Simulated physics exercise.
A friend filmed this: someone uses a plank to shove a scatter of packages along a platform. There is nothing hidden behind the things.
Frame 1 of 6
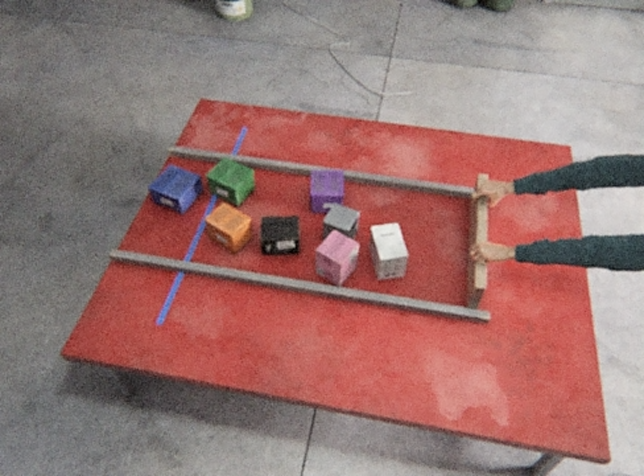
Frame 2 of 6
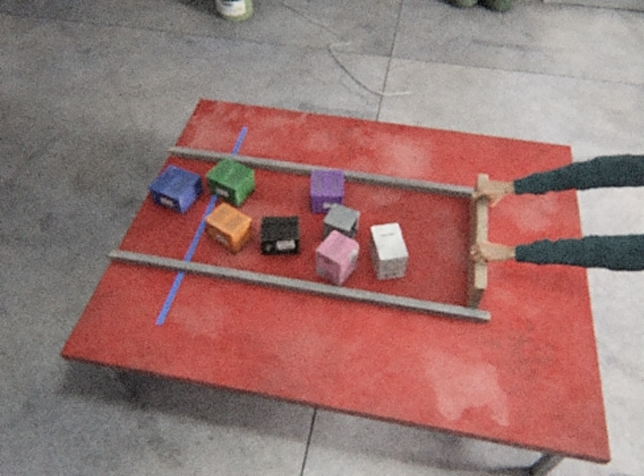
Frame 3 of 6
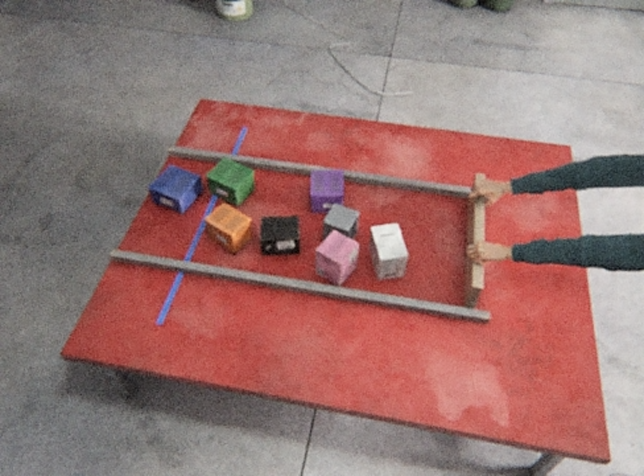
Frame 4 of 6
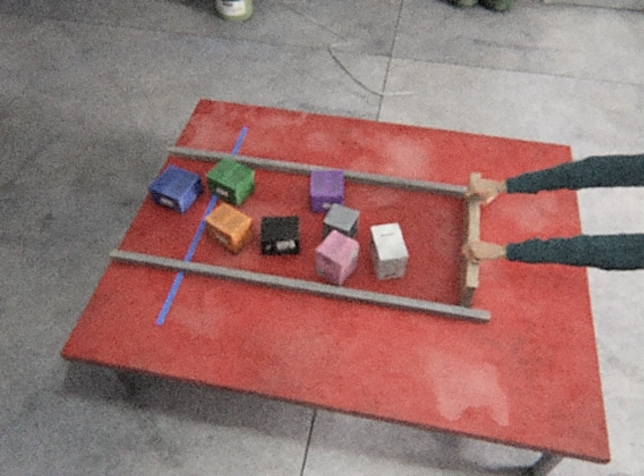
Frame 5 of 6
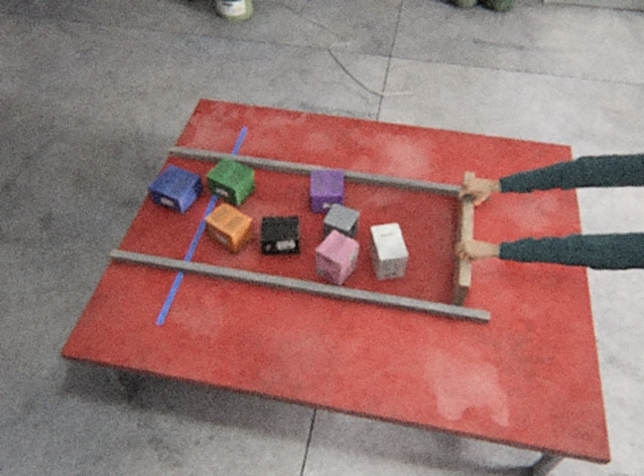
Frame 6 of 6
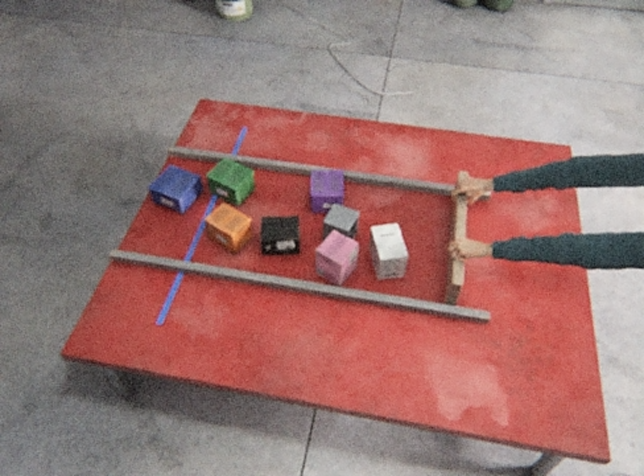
On a red tabletop above a grey concrete floor, seen from above at an angle, two long grey rails run lengthwise, with a blue strip of tape crossing beneath them at the left. Between the rails sit blue, green, orange, black, purple, grey, pink and white blocks, scattered from left to right. Two dark-sleeved arms at the right slide a wooden plank slightly leftward, while the blocks and camera stay still.
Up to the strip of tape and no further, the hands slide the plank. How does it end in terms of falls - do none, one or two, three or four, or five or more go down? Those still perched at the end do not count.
Fallen: One or two.
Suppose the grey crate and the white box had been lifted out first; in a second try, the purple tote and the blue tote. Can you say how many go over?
1, then 1.
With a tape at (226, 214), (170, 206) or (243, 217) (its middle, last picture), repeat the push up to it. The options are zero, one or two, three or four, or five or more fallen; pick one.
Going through the places as listed, I'd say none, then more than four, then none at all.
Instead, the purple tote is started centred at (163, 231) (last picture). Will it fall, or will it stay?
Put there, it simply leaves the top.
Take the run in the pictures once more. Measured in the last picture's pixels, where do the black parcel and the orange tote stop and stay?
In the last picture the black parcel sits around (153, 213) and the orange tote around (121, 228).
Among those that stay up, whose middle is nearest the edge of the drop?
The orange tote ends nearest.
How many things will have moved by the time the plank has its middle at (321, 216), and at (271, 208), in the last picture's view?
The first number is 6, the next one 7.
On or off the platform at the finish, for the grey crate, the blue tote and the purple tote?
Result - grey crate retained, blue tote dropped, purple tote retained.
Soon after, none off yet; blue tote at rest near (177, 189); green tote at rest near (232, 182); orange tote at rest near (230, 229).
At rest, the number that fall off is one or two; fallen, blue tote.
